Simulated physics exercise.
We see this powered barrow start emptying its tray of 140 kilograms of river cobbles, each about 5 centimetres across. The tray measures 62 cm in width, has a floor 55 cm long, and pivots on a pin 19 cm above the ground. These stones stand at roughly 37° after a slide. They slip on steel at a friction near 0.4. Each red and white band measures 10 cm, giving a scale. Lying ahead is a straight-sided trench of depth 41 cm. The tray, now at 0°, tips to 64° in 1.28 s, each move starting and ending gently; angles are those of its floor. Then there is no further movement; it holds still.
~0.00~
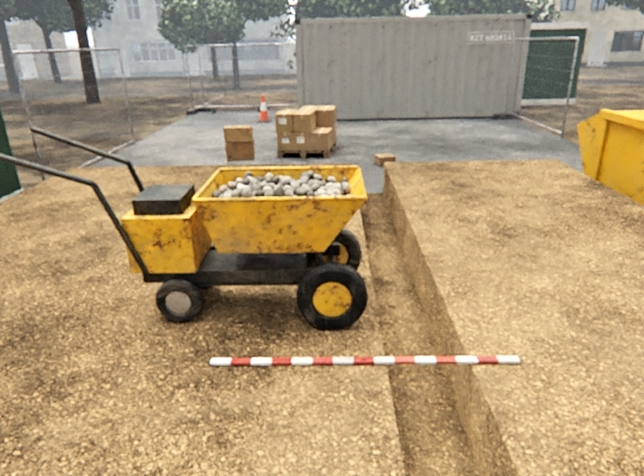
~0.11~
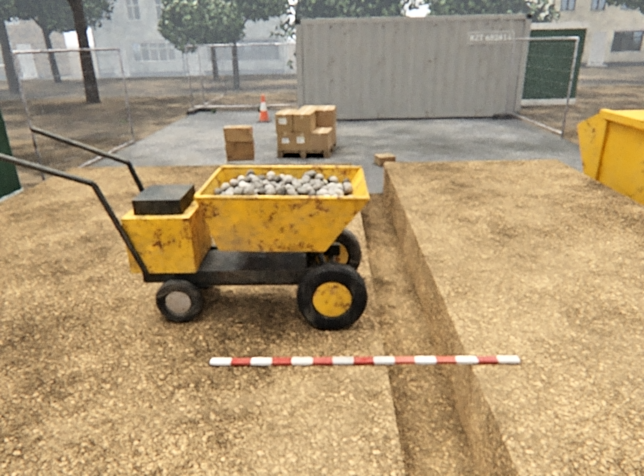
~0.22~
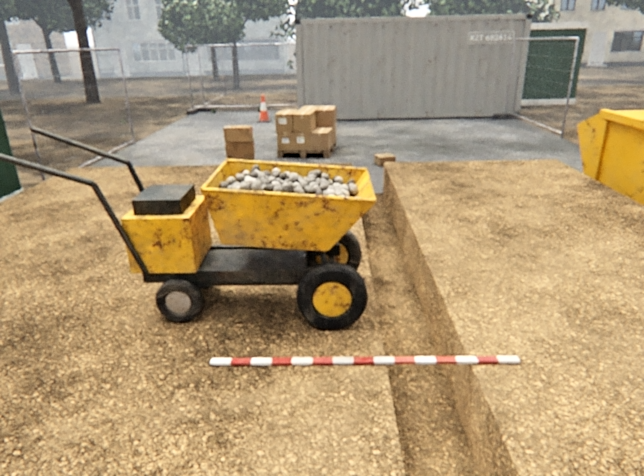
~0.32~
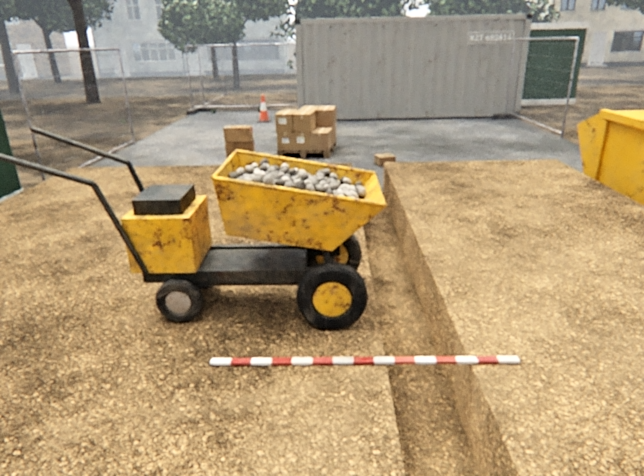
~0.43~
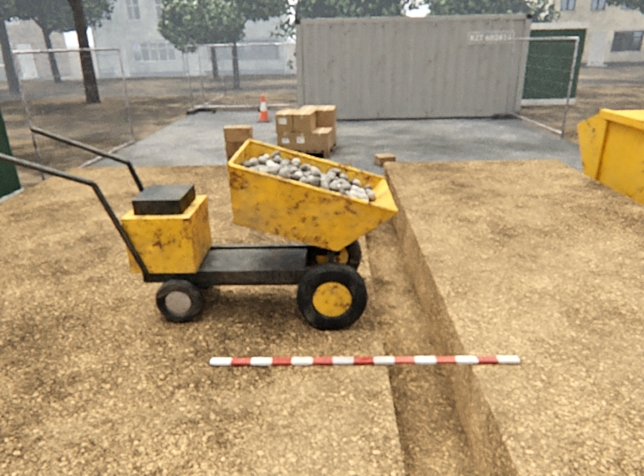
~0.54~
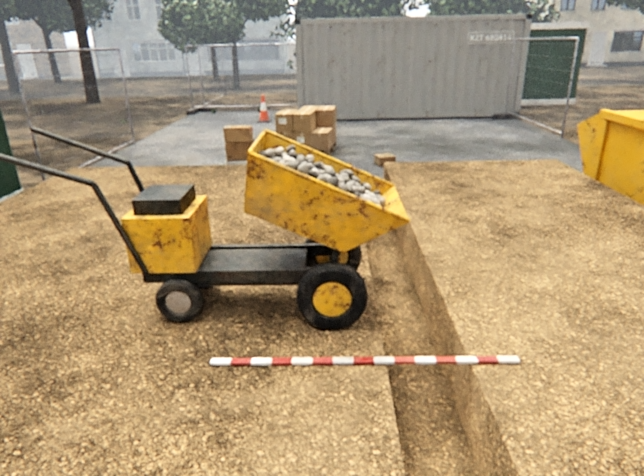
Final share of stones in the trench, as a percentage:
32 per cent.
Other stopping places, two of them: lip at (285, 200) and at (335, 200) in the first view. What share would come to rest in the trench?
That gives roughly 80 per cent and roughly 60 per cent.
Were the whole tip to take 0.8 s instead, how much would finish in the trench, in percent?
In that case, around 25%.
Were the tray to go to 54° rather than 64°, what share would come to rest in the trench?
In that case around 15 percent.
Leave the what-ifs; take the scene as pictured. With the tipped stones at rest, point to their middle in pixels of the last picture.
Somewhere near pixel (464, 298).
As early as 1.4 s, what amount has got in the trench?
By that point it's something like 5 in a hundred.
After 1.0 s the floor is at 54°; 100 % in the tray; the foremost stones are at (426, 237).
After 1.4 s the floor is at 64°; 73 % in the tray, 3 % in the trench, 25 % past the trench; the foremost stones are at (504, 299).
After 1.7 s the floor is at 64°; 47 % in the tray, 6 % in the trench, 47 % past the trench; the foremost stones are at (576, 292).
After 3.7 s the floor is at 64°; 19 % in the tray, 32 % in the trench, 49 % past the trench; the foremost stones are past the picture's edge.
